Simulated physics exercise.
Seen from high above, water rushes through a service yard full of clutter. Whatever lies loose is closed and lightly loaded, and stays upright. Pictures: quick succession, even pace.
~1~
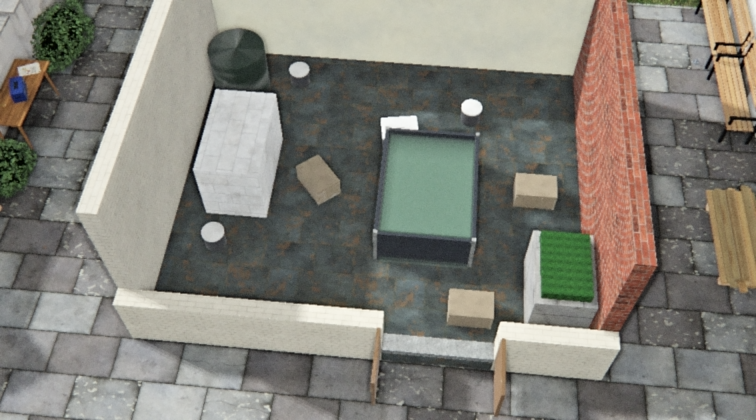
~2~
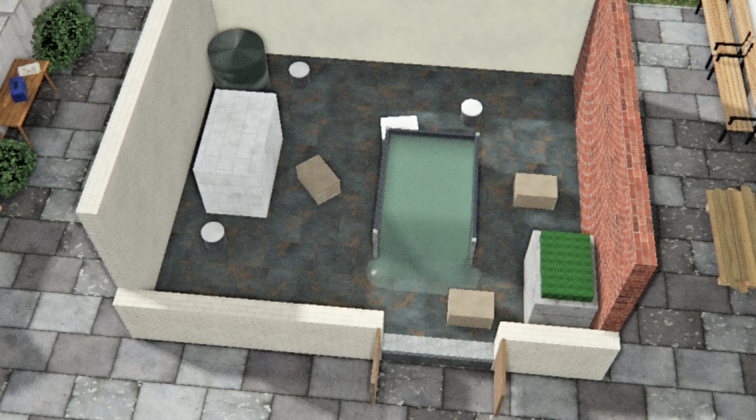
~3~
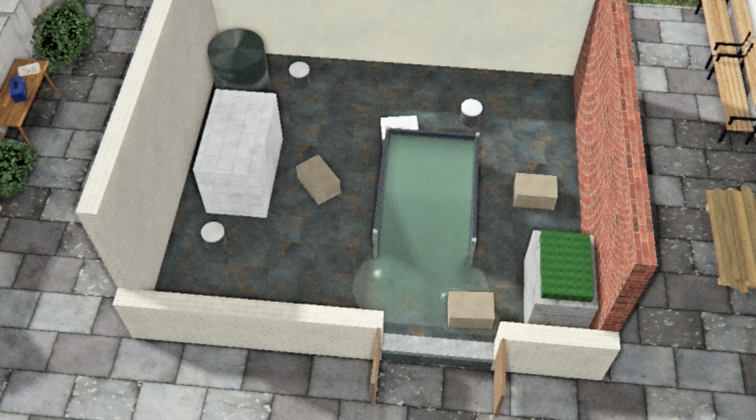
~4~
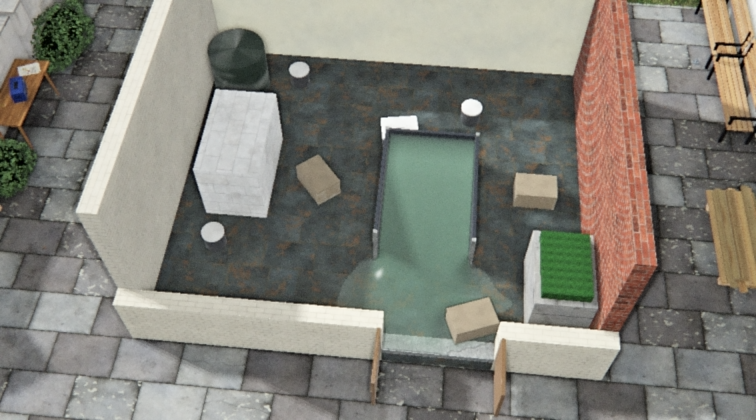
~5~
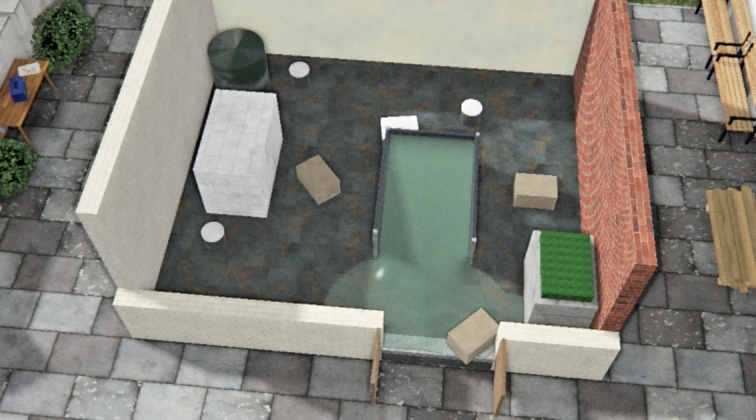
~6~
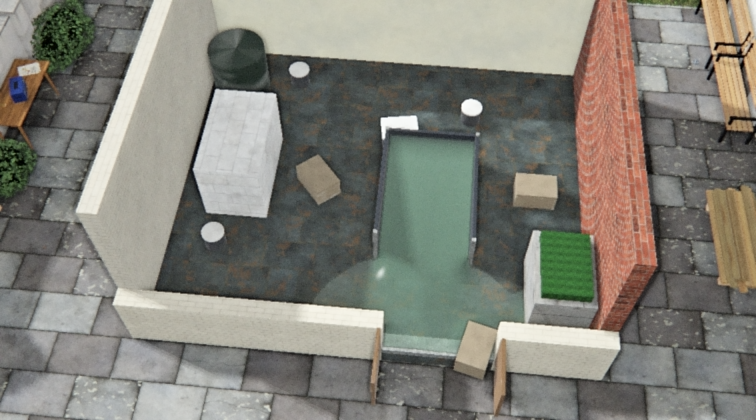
In this clip, seen from above, the front of a raised tank in a walled yard opens and greenish water spreads toward the gateway, where one tan box turns and shifts slightly into the opening while the other objects stay still.
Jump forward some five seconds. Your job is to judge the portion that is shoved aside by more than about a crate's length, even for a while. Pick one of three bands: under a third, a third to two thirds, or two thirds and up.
Under a third.
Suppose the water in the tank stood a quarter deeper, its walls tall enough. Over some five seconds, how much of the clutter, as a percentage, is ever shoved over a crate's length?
Roughly 30 per cent of them.
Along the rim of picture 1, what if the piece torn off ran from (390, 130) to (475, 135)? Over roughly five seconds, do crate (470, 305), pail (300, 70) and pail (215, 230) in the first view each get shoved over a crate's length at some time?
Here is how they go, in order: Fails to go that far, dislodged that far, and fails to go that far.
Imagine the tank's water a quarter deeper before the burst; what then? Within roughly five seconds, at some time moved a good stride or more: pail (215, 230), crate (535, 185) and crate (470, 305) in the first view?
The first passed the mark, the next stayed below the mark, and the last passed the mark.
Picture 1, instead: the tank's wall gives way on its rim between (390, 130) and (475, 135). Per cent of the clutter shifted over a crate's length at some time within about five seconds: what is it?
I make it 60 per cent.
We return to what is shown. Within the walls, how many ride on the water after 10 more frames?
That number is 0.
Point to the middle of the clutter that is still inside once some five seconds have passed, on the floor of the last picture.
On the floor of the last picture, roughly (371, 138).
A moment on, 1 of 7 are well off their spots; 0 afloat.
Next, 1 of 7 are well off their spots; 0 afloat.
Later, 2 of 7 are well off their spots; 1 afloat.
In the end, 2 of 7 are well off their spots, and 2 have been at some point; 1 afloat.
